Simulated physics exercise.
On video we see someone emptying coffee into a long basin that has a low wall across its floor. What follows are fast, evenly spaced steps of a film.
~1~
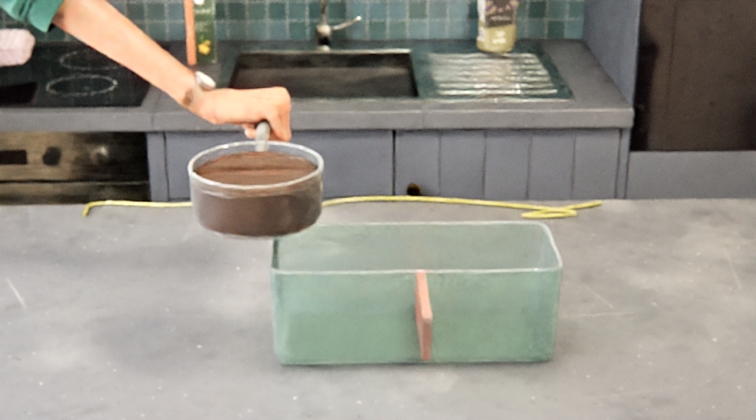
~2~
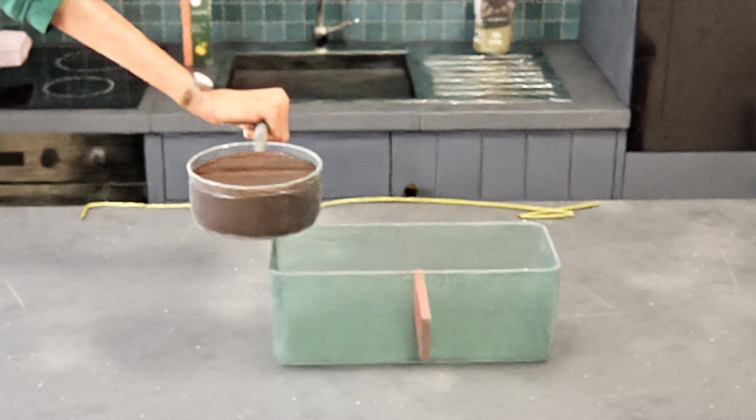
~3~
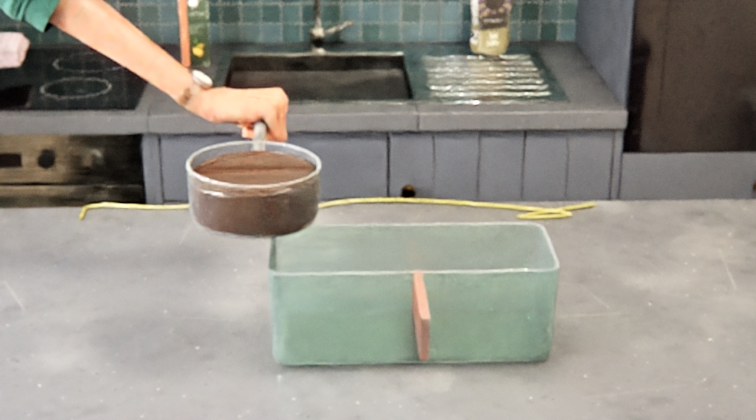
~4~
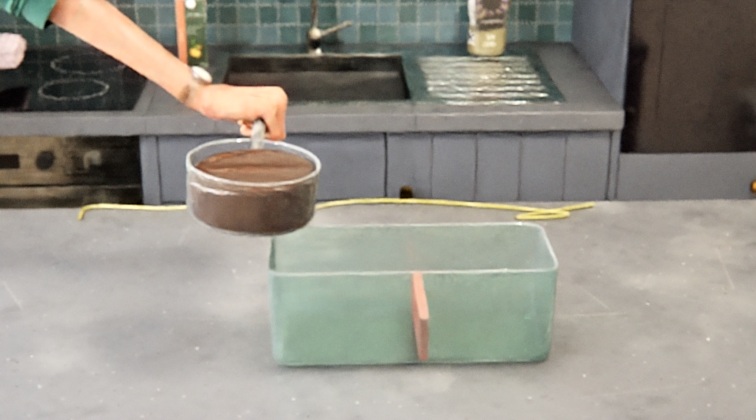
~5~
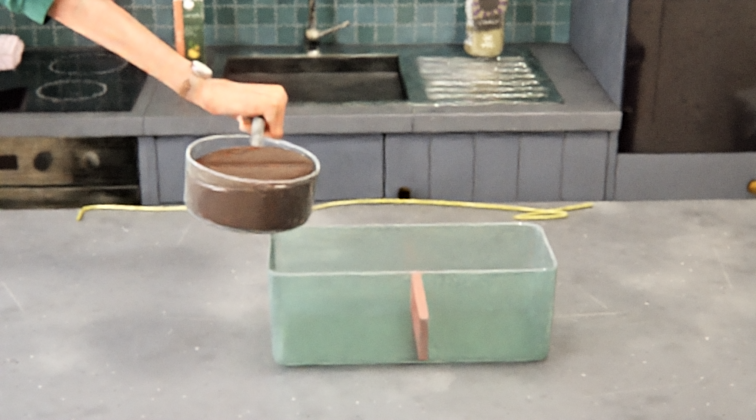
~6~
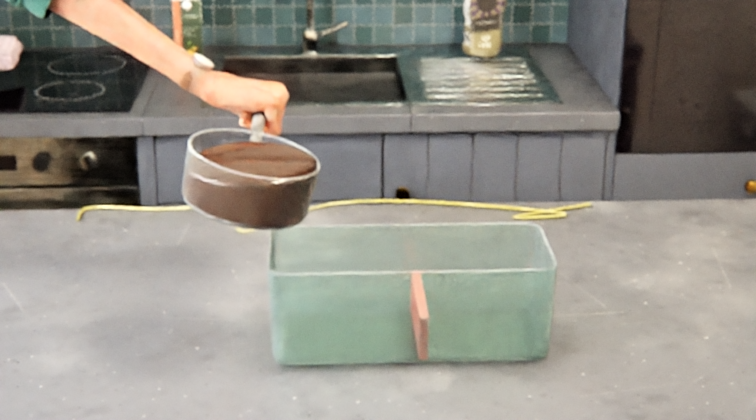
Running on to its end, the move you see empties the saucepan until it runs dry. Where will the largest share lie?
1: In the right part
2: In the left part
In the left part (2).
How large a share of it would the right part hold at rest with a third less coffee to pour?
It comes to around 10 percent.
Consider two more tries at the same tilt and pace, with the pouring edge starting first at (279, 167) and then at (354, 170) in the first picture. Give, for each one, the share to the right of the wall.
It would come to near 5 per cent, and then near 75 per cent.
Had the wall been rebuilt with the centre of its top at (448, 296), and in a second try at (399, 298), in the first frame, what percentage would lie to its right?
About 5 % and 70 %.
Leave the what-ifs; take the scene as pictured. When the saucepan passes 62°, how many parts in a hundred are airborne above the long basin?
Something like 35 per cent of it.
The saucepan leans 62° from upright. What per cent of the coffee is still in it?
It keeps around 55 per cent at that angle.
A moment on, the tilt is 62° and 56 per cent is still to pour, 10 is left of the wall and 0 right of it.
Next, the tilt is 90° and 12 per cent is still to pour, 40 is left of the wall and 33 right of it.
Then the tilt is 93° and 2 per cent is still to pour, 59 is left of the wall and 35 right of it.
Later the tilt is 93° and 1 per cent is still to pour, 63 is left of the wall and 35 right of it.
At rest 63 per cent lies left of the wall, 35 right of it and 1 outside.
